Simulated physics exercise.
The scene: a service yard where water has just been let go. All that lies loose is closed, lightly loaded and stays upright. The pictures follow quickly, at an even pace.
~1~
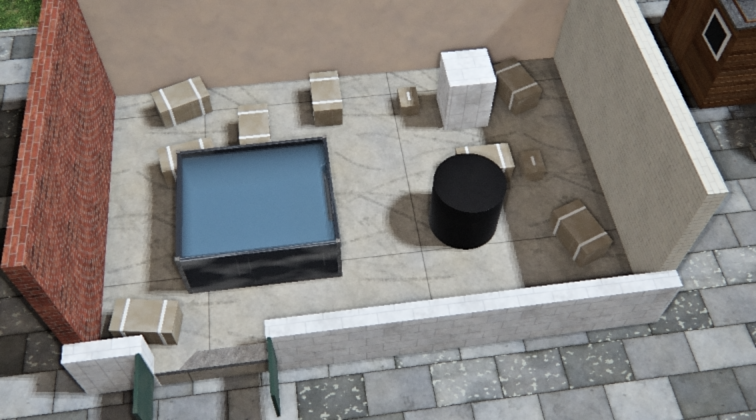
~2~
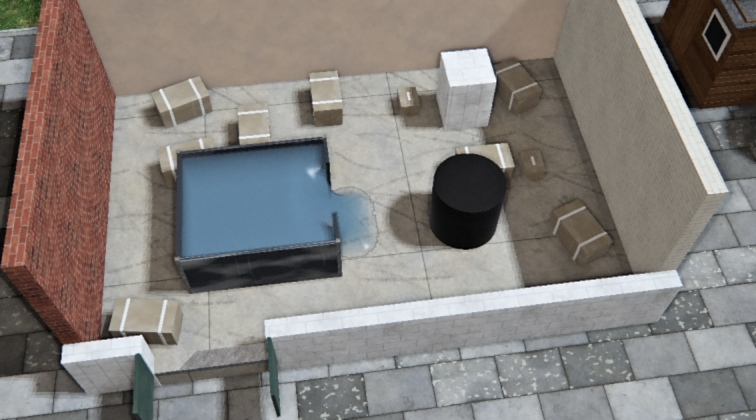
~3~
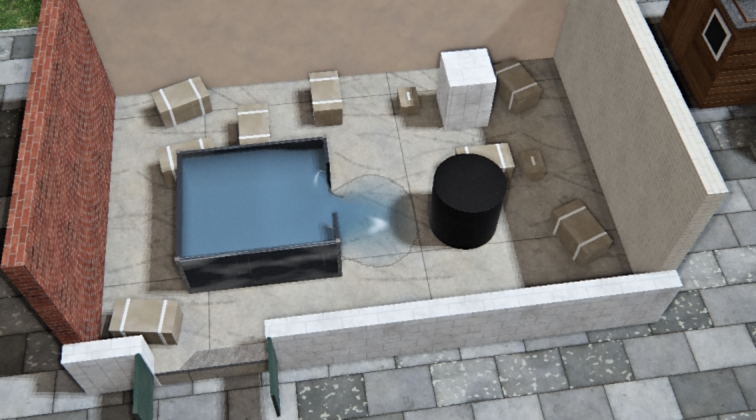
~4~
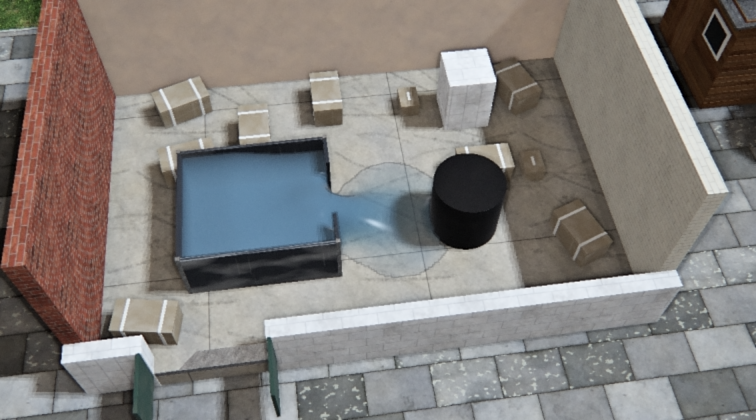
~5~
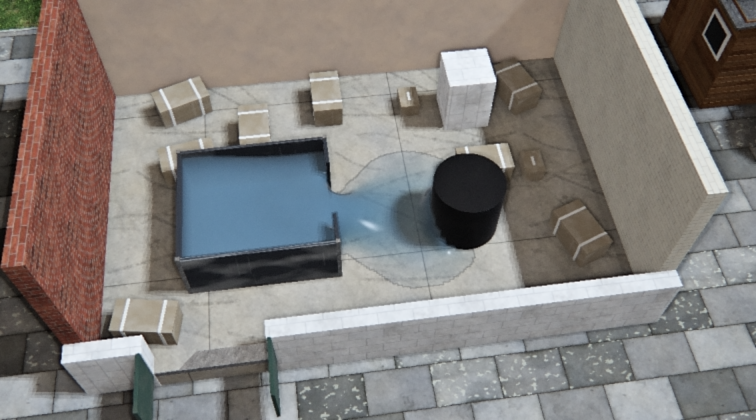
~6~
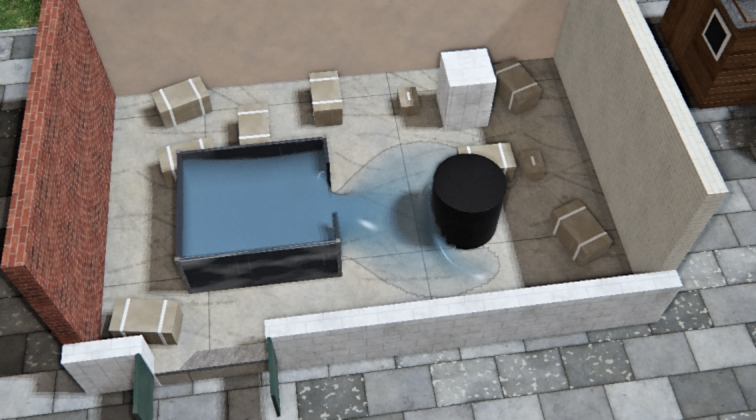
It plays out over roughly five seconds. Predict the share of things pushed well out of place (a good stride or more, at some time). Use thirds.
Share: From one to two thirds.
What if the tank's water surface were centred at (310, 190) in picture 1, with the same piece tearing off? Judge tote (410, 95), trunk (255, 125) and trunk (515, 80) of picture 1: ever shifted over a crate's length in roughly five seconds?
One after the other: Swept aside, under that, pushed that far.
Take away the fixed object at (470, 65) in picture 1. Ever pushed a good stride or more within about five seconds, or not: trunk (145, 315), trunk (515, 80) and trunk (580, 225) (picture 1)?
In that order: Less than that, swept aside, that far or more.
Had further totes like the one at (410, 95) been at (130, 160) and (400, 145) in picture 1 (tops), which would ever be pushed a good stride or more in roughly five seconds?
In turn: Less than that, swept aside.
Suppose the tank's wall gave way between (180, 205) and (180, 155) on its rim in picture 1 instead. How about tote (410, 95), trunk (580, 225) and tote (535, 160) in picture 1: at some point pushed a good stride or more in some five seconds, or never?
In turn: Pushed that far, no, never so far.
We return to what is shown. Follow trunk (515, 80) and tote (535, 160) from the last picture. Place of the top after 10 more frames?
Close to (529, 56) and (577, 163).
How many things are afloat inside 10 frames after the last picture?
That makes 1.
A moment on, 0 of 10 are well off their spots; 0 afloat.
Next, 3 of 10 are well off their spots; 1 afloat.
Later, 3 of 10 are well off their spots; 4 afloat.
In the end, 4 of 10 are well off their spots, and 6 have been at some point; 4 afloat.
